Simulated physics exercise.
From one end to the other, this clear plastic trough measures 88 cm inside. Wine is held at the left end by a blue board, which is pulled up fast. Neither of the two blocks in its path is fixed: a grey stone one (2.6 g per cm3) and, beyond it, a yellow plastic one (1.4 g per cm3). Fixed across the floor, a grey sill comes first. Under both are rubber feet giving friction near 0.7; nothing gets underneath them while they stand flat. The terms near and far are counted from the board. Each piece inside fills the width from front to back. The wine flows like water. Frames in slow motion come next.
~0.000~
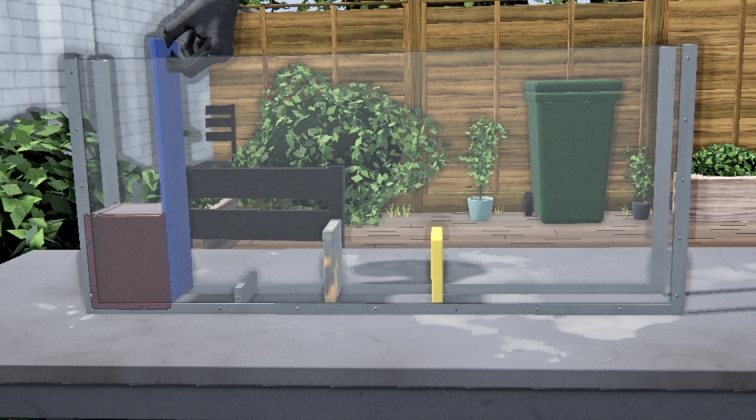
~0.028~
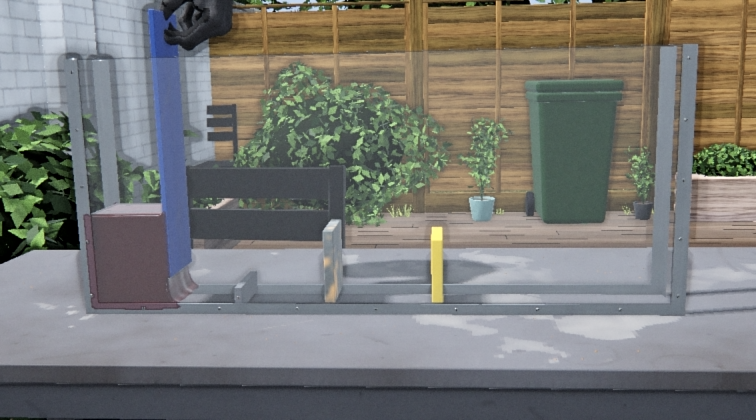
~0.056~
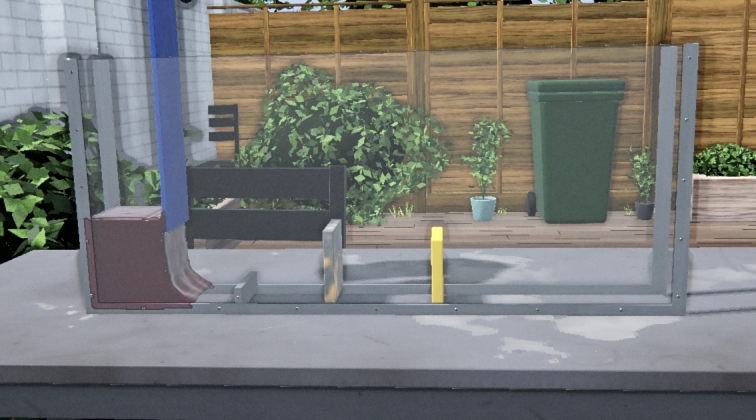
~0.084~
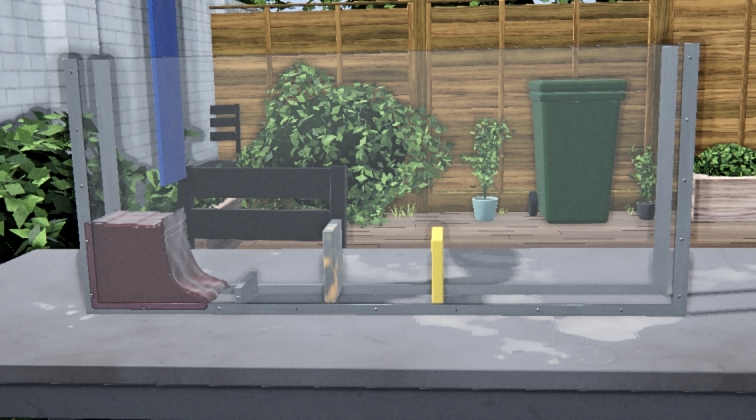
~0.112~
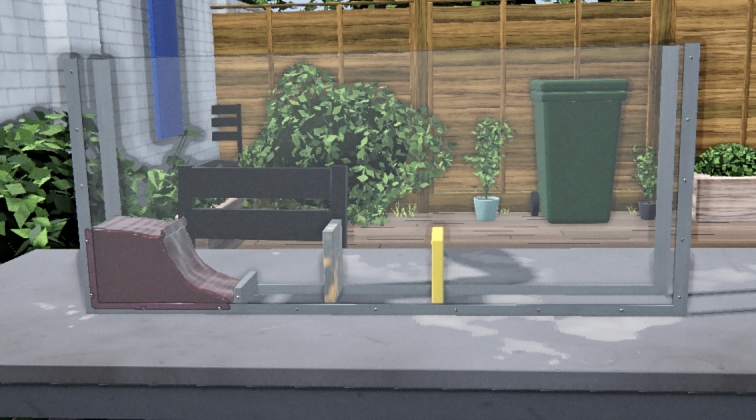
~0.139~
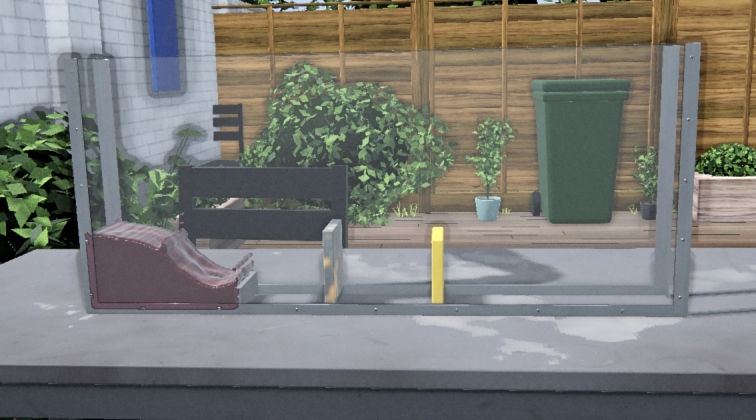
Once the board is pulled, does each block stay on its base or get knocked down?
Near block: Knocked down; far block: Knocked down.
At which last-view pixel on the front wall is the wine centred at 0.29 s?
Look around (196, 277) on the front wall - that's where it is.
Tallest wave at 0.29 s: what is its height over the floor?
Not counting spray, it tops out near 14.0 cm.
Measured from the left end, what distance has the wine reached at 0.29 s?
About 38 cm.
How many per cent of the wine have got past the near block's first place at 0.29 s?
Roughly 2 percent of it.
After 0.29 s the front has run 38 cm from the left wall, the near block is upright and the far block is upright.
After 0.47 s the near block lies flat and the far block leans 7°.
After 0.76 s the near block lies flat and the far block lies flat.
In the end the near block lies flat and the far block lies flat; 25 per cent of the wine is past where the far block first stood.
